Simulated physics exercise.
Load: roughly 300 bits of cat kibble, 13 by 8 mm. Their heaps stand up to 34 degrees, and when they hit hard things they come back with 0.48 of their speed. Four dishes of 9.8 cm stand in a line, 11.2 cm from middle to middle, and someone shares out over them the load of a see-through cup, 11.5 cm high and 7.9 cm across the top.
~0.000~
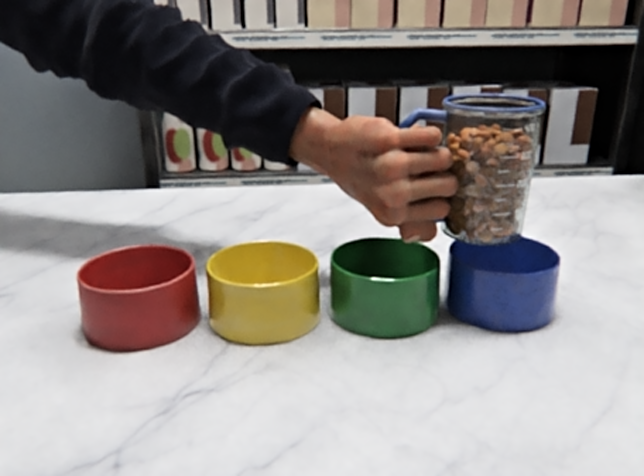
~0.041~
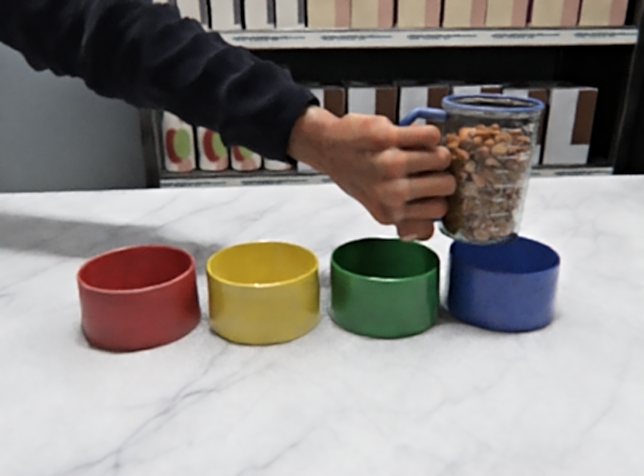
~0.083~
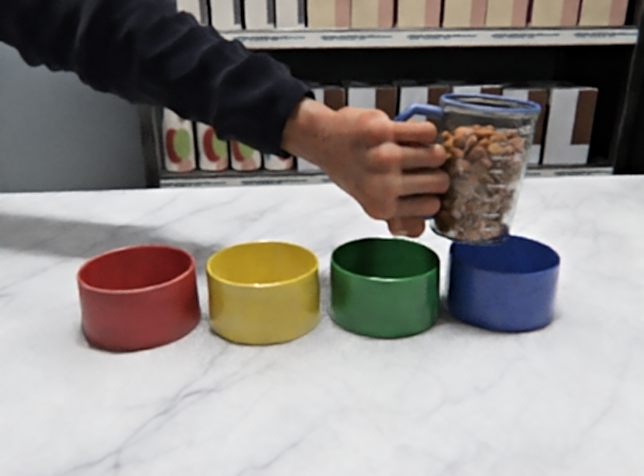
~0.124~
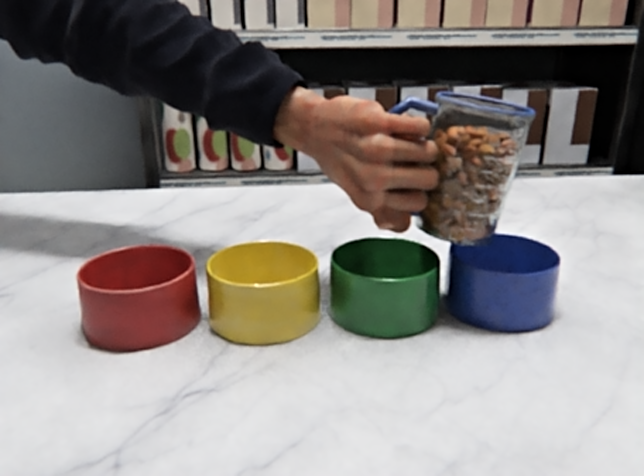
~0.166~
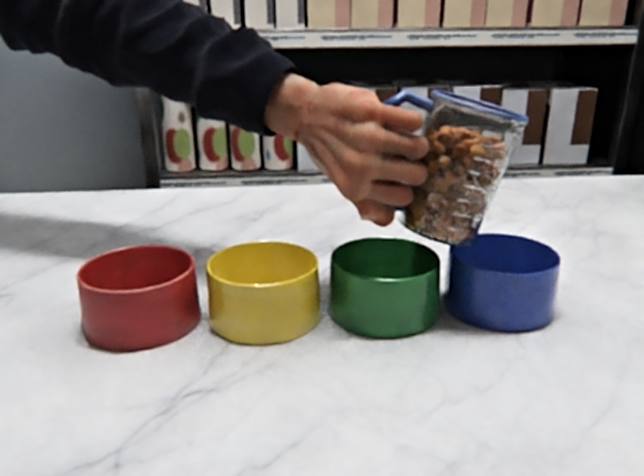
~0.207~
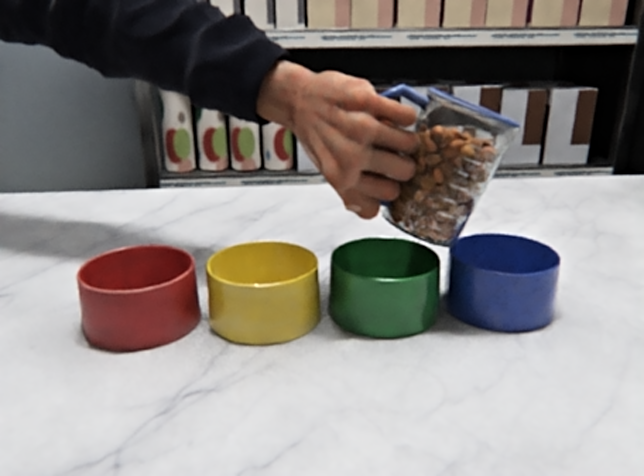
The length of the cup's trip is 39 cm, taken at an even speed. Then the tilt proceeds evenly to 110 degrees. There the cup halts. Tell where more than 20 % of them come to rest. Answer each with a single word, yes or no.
Red yes, blue no, green no, yellow yes, counter no.
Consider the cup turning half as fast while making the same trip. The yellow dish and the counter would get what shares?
That gives yellow 0 with 0 for the counter.
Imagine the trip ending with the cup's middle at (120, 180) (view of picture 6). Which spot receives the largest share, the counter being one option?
Most of it ends up at yellow.
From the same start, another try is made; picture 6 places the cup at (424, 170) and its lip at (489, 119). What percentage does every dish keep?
It'd finish with red at 90, blue at 0, green at 0 and yellow at 0.
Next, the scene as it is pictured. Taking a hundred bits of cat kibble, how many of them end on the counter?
Roughly 10 in a hundred.
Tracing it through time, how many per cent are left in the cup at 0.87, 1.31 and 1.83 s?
About 85, 40, 25.
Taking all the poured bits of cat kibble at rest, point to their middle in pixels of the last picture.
Once everything settles, the centre is around (240, 302).
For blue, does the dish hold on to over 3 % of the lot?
Result for blue: No, it doesn't.
Then, at 0.87 s, tilt 110 degrees; cup holds 85 %, green 10 %.
After 1.31 s, tilt 110 degrees; cup holds 40 %, green 10 %, yellow 40 %.
Then, at 1.83 s, tilt 110 degrees; cup holds 25 %, red 15 %, green 10 %, yellow 40 %.
By 3.9 s all is still; red 35 %, blue 0 %, green 10 %, yellow 40 %, counter 10 %, cup 5 %.
